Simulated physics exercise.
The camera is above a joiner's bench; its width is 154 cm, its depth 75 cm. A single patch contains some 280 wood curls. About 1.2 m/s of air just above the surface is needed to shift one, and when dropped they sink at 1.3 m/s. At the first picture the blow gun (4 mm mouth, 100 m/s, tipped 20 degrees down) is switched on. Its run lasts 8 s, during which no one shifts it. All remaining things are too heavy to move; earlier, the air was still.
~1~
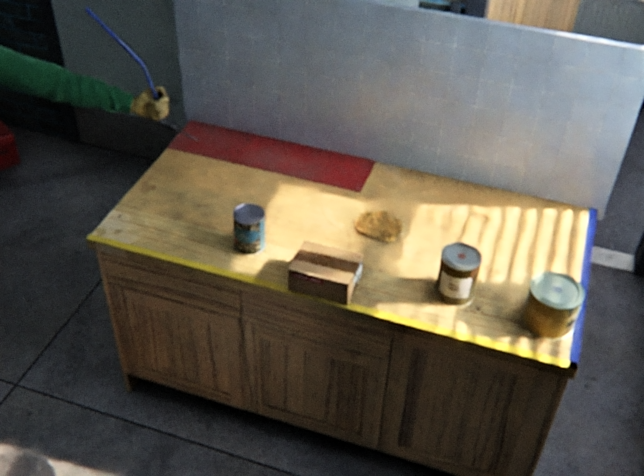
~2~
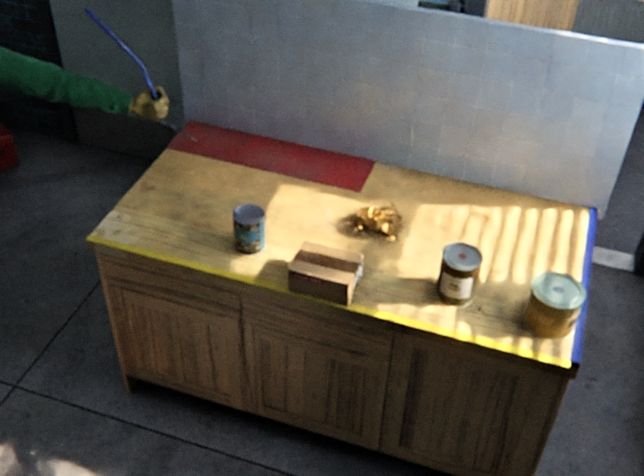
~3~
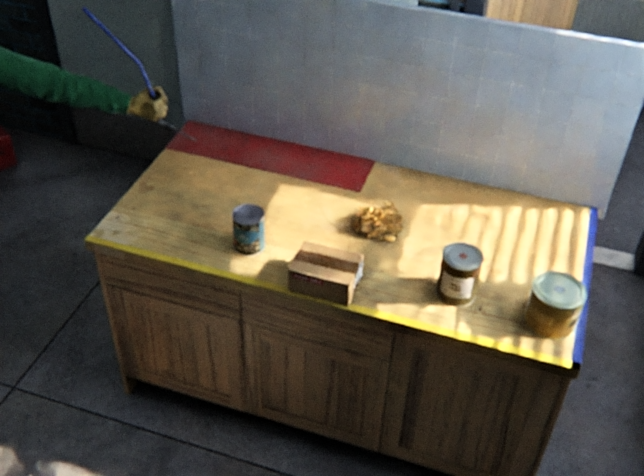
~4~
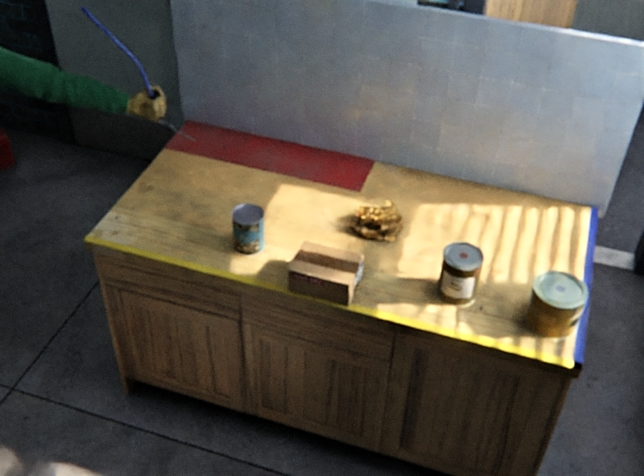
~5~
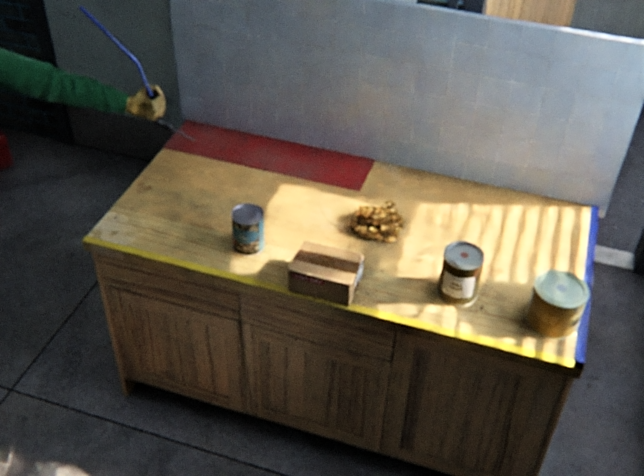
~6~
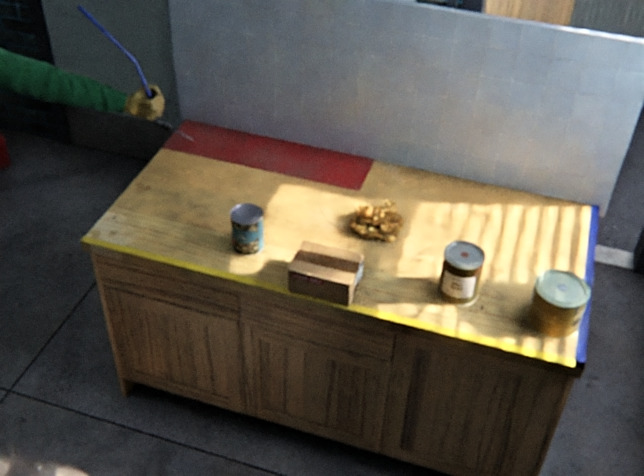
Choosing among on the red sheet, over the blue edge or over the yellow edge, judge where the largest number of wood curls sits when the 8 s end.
The largest number sits at the blue one.
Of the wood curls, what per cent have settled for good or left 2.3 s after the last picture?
About 50 %.
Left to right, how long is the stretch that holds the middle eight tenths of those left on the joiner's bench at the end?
Roughly 40 cm from left to right.
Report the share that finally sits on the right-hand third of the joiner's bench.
Roughly 40 in a hundred.
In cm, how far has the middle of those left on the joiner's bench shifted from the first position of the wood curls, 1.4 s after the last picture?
Around 45 cm from the start.
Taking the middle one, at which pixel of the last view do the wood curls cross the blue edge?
I'd put my finger close to (592, 280).
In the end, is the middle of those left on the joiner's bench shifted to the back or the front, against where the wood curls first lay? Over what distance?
Shift toward the near edge, approx. 15 cm.
Then, 1.4 s after the last picture, 78 % are on the move or not yet settled, 22 % are over the blue edge, 0 % on the red sheet and 0 % over the yellow edge; the middle of those still in play is near (509, 282).
Then, 2.3 s after the last picture, 46 % are on the move or not yet settled, 45 % are over the blue edge, 0 % on the red sheet and 0 % over the yellow edge; the middle of those still in play is near (510, 289).
Then, 4.2 s after the last picture, 25 % are on the move or not yet settled, 57 % are over the blue edge, 0 % on the red sheet and 0 % over the yellow edge; the middle of those still in play is near (499, 286).
Then, 7.8 s after the last picture, at the end, 64 % are over the blue edge, 0 % on the red sheet and 0 % over the yellow edge; the middle of those still in play is near (492, 284).
